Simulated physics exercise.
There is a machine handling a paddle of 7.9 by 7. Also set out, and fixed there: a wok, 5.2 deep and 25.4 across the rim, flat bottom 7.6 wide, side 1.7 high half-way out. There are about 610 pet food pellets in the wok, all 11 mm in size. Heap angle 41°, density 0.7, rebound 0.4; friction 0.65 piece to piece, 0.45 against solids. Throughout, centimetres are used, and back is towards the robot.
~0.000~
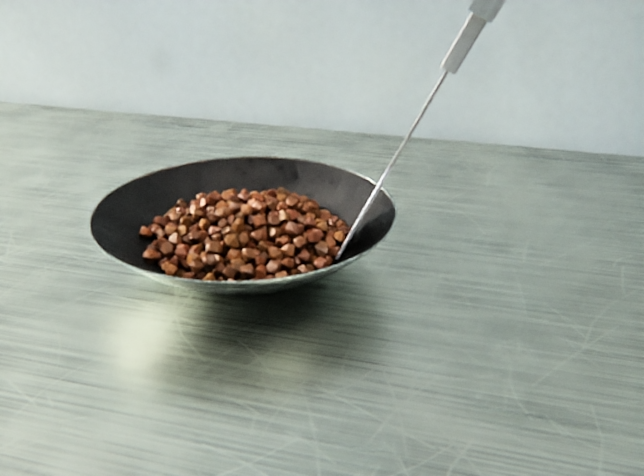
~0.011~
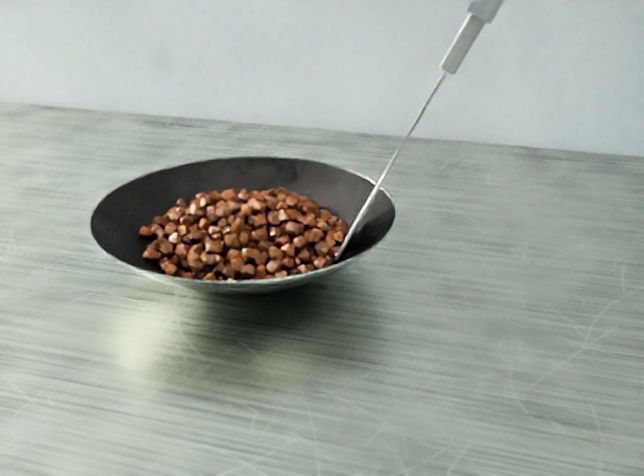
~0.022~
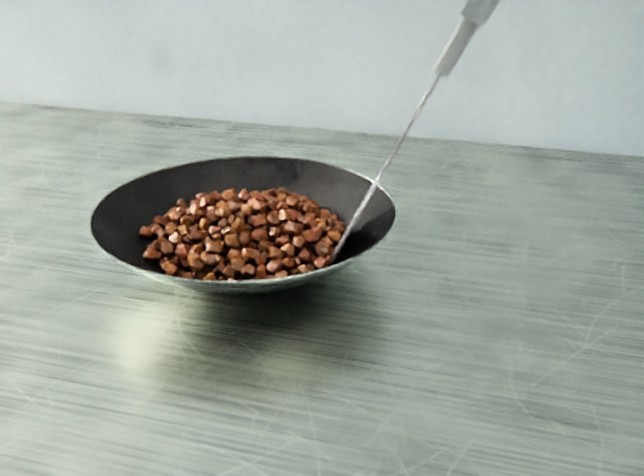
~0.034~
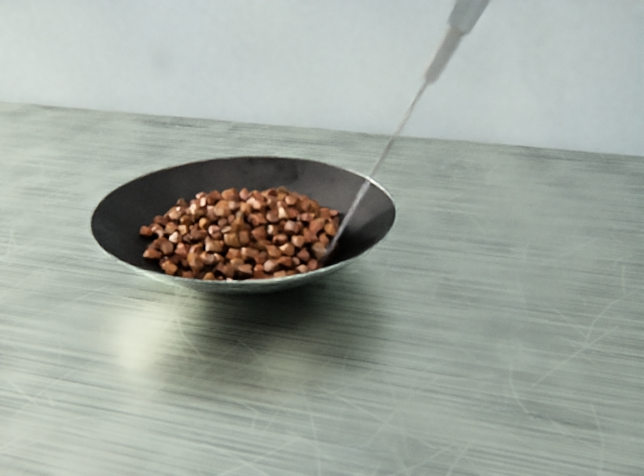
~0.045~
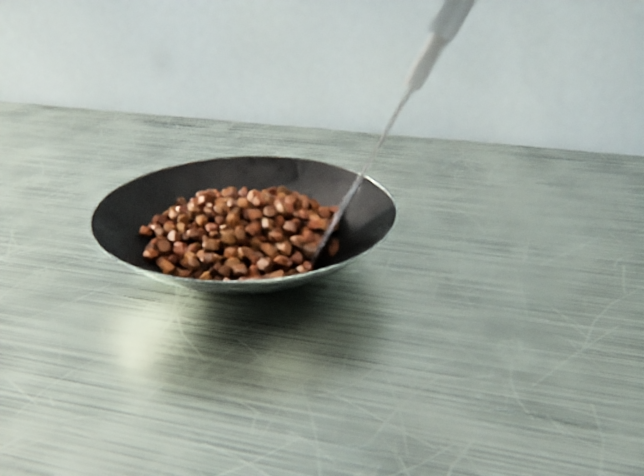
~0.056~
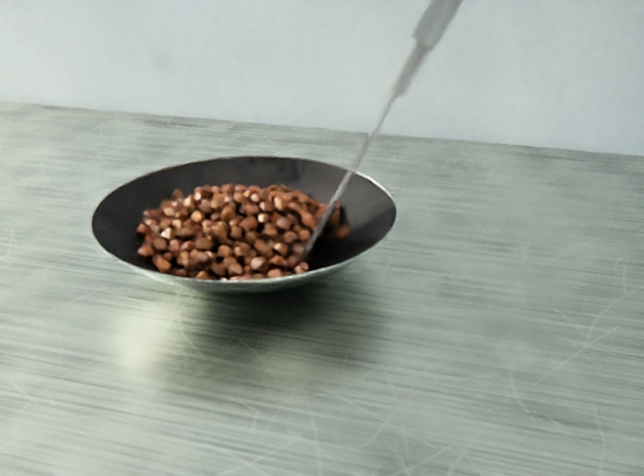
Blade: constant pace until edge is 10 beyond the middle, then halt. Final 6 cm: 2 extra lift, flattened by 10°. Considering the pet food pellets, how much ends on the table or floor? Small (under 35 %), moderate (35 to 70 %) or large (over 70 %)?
Moderate.
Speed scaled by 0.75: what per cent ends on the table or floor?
Around 50 percent would finish on the table or floor.
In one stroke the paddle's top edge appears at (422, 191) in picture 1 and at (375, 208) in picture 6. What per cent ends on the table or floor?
55 per cent.
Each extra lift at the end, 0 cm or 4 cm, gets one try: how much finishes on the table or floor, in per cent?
It comes to around 55 per cent on the first try and around 50 per cent on the second.
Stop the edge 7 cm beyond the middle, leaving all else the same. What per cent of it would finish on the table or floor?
Then around 45 per cent.
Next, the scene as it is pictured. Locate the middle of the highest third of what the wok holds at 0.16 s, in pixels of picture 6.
Near (155, 187).
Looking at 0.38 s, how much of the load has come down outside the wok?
My estimate is roughly 35 %.
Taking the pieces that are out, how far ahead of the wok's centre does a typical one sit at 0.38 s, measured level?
Around 28 centimetres ahead.
After 0.11 s, sloping 64°, highest piece 11 above the table; 603 in the wok, 5 on the blade or in flight.
After 0.16 s, sloping 62°, highest piece 14 above the table; 578 in the wok, 30 on the blade or in flight.
After 0.38 s, sloping 54°, highest piece 10 above the table; 283 in the wok, 206 on the table or floor, 119 on the blade or in flight.
After 1.43 s, sloping 54°, highest piece 6 above the table; 325 on the table or floor, 283 in the wok.
In the end, 325 on the table or floor, 283 in the wok. That is 53 % on the table or floor.
